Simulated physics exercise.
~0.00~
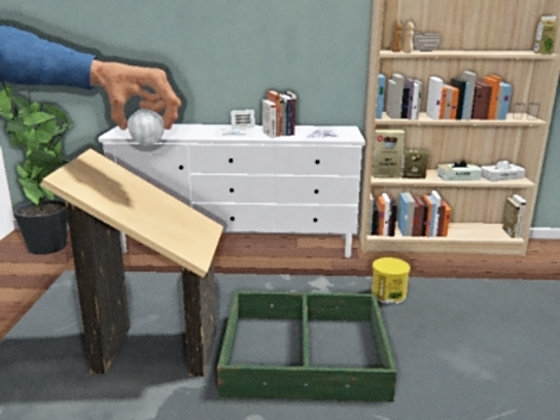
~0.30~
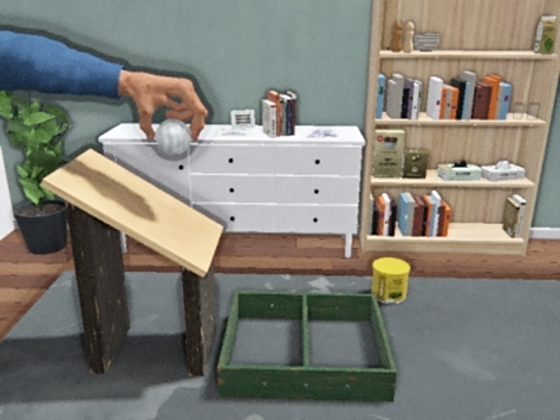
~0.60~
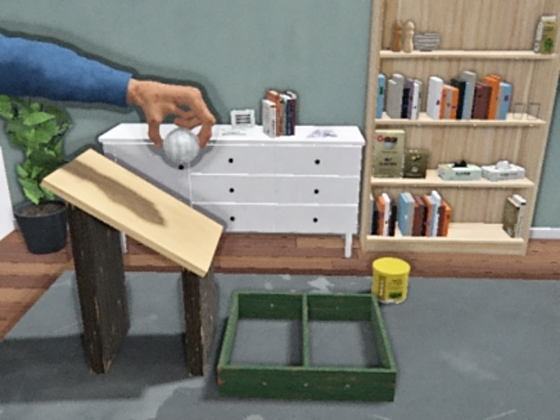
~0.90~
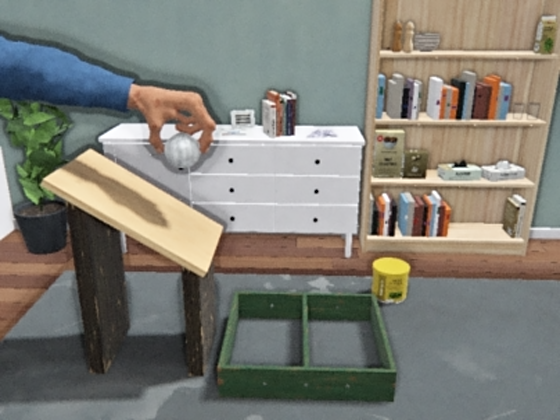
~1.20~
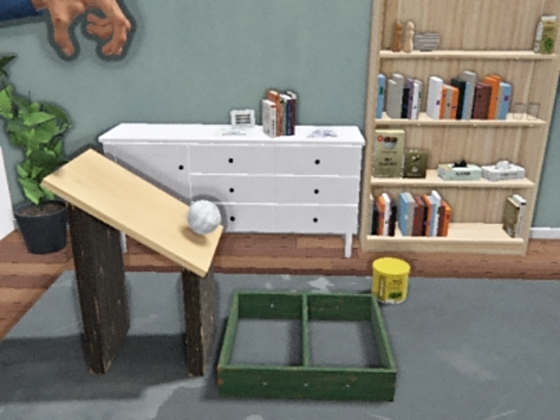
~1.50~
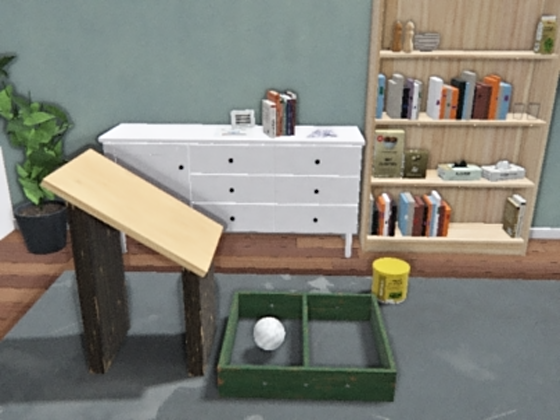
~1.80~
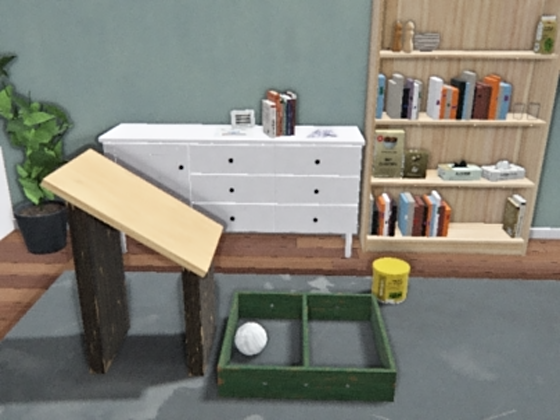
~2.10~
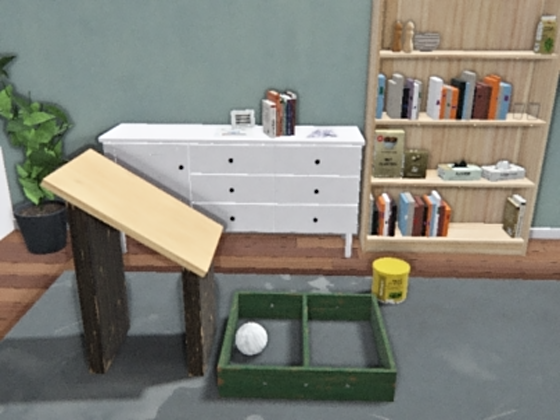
In a room, a hand releases a white ball that rolls down a board into a tray's nearer bay.
